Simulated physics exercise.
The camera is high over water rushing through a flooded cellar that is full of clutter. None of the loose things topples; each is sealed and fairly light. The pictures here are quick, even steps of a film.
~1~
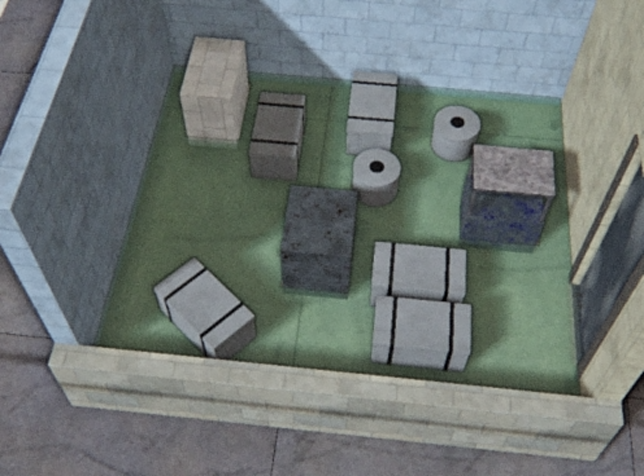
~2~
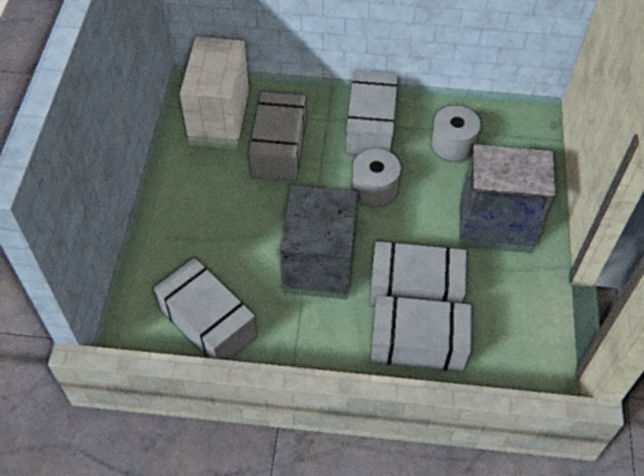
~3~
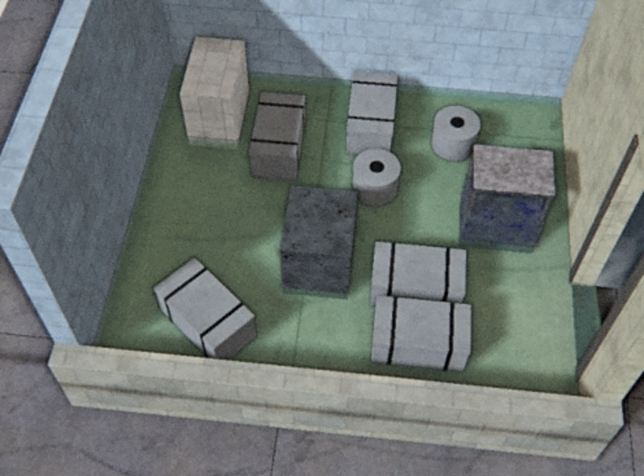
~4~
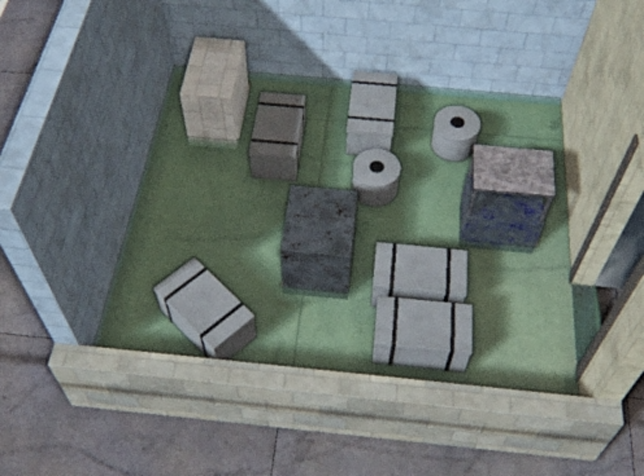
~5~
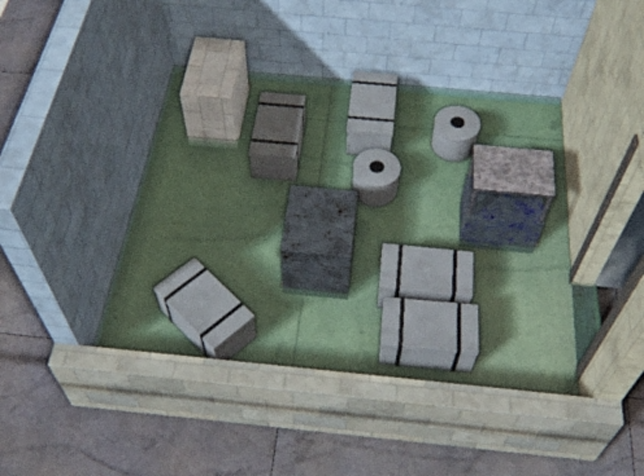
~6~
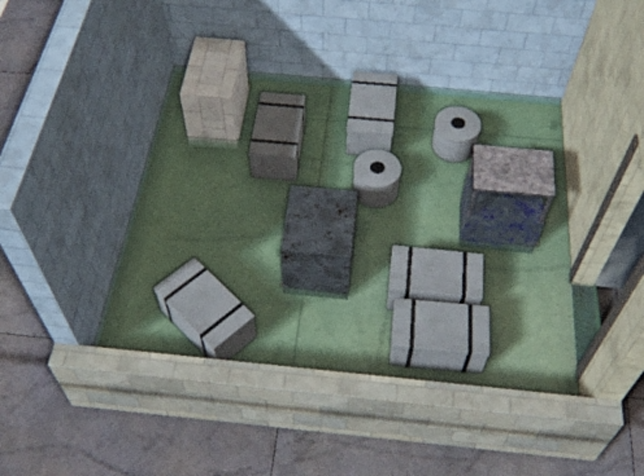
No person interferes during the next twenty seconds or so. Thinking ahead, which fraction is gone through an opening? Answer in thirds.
One to two thirds.
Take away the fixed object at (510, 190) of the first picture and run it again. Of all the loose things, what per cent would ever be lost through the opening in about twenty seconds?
60 %.
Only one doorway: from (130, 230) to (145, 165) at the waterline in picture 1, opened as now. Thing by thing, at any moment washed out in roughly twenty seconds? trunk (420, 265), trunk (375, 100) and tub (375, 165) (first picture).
Object by object: Never exits, never exits, drifts out.
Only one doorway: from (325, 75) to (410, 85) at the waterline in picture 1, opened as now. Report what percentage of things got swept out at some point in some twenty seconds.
60 %.
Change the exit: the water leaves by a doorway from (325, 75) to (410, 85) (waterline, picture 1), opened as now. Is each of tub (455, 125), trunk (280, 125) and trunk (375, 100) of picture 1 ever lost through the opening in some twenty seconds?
Going through them in turn: Escaped; escaped; escaped.
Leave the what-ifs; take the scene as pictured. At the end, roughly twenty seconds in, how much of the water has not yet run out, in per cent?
Close to 54 per cent, I think.
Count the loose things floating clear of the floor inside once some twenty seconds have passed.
The total here is 4.
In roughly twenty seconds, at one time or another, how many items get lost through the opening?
That works out to 3.
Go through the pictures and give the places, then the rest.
The first frame shows a trunk at (423, 323) floats; a trunk at (420, 267), afloat; 0 of 7 have shifted.
The second frame shows a trunk at (423, 323) floats; a trunk at (420, 267) floats; 0 of 7 have shifted.
The third frame shows a trunk at (423, 323), afloat; a trunk at (420, 267), afloat; 0 of 7 have shifted.
The fourth frame shows a trunk at (424, 324), afloat; a trunk at (421, 268), afloat; 0 of 7 have shifted.
The fifth frame shows a trunk at (430, 324), afloat, close to its start; a trunk at (427, 269) floats, close to its start; 2 of 7 have shifted.
The sixth frame shows a trunk at (441, 325), afloat, close to its start; a trunk at (437, 271), afloat, close to its start; 2 of 7 have shifted.
A moment on, 0 of 7 are out; 7 afloat.
Next, 2 of 7 are out; 5 afloat.
Later, 3 of 7 are out; 4 afloat.
In the end, 3 of 7 are out; 4 afloat.
